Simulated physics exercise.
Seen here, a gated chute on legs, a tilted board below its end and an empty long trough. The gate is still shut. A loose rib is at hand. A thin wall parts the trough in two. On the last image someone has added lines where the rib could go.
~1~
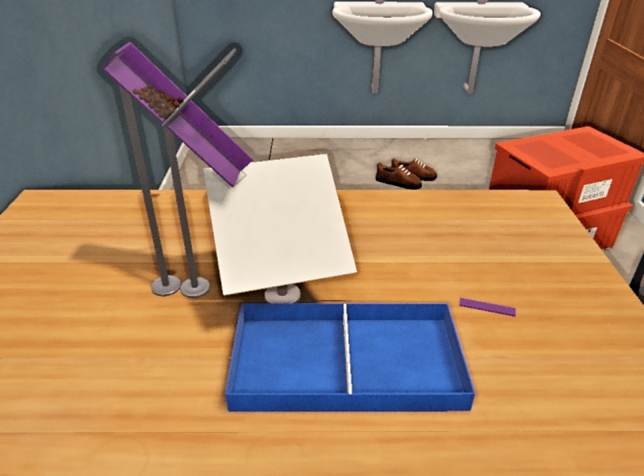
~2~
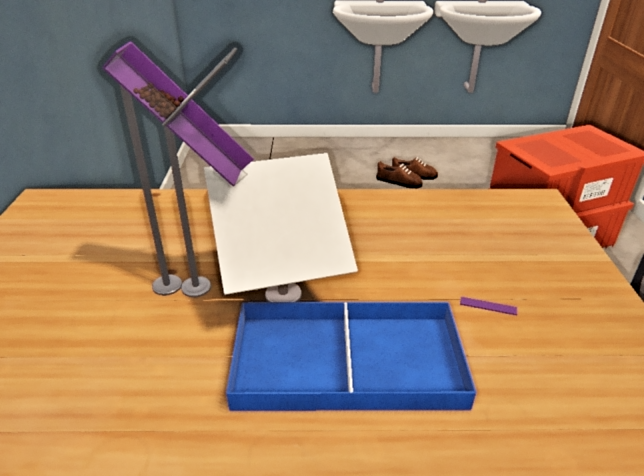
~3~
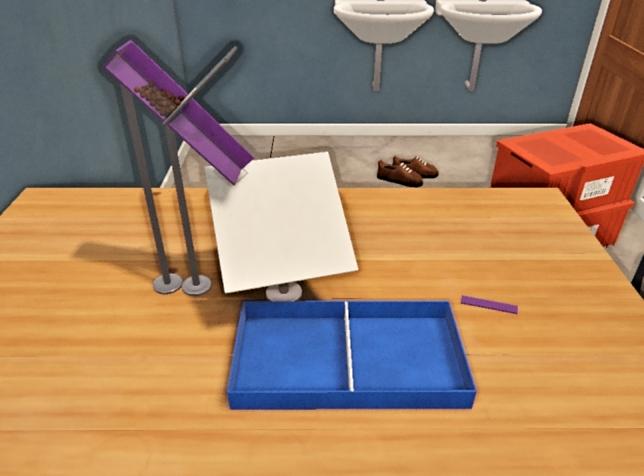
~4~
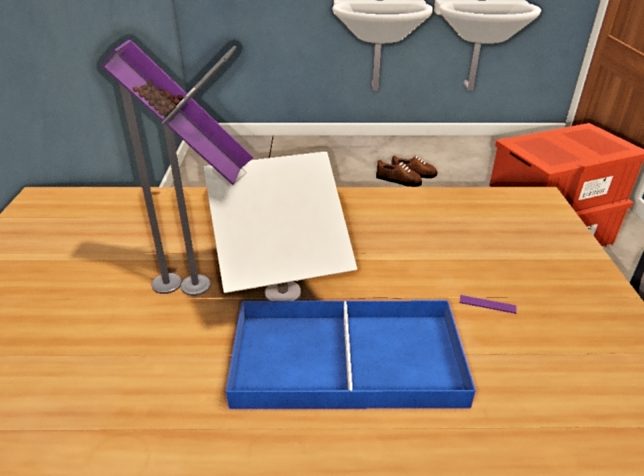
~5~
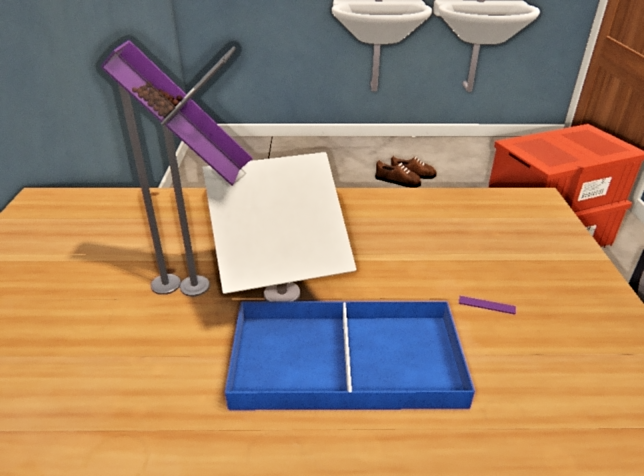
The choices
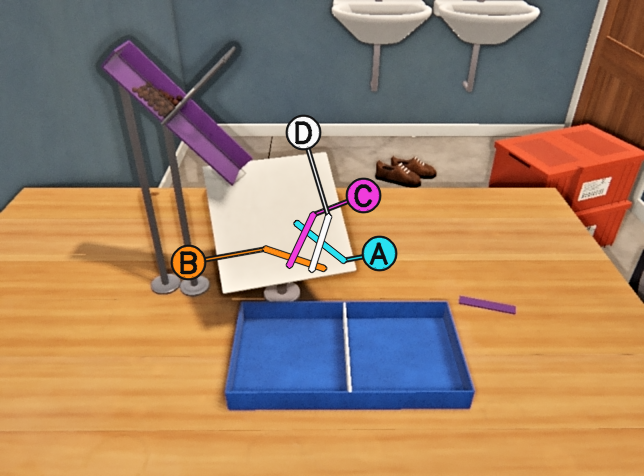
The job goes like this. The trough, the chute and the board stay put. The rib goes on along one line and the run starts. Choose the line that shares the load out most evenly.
I would pick line A.
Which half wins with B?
Right.
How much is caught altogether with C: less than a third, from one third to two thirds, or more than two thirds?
Line C gives more than two thirds.
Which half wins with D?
The left half.
On the marked copy, line A from (296, 223) to (343, 260); line B from (265, 249) to (323, 268); line C from (313, 214) to (289, 265); line D from (328, 216) to (311, 269).
Choosing A, of what is caught, about two thirds in the left half, about a third in the right.
Choosing B, of what is caught, a stray few in the left half, nearly all in the right.
Choosing C, of what is caught, nearly all in the left half, a stray few in the right.
Choosing D, of what is caught, nearly all in the left half, a small part in the right.
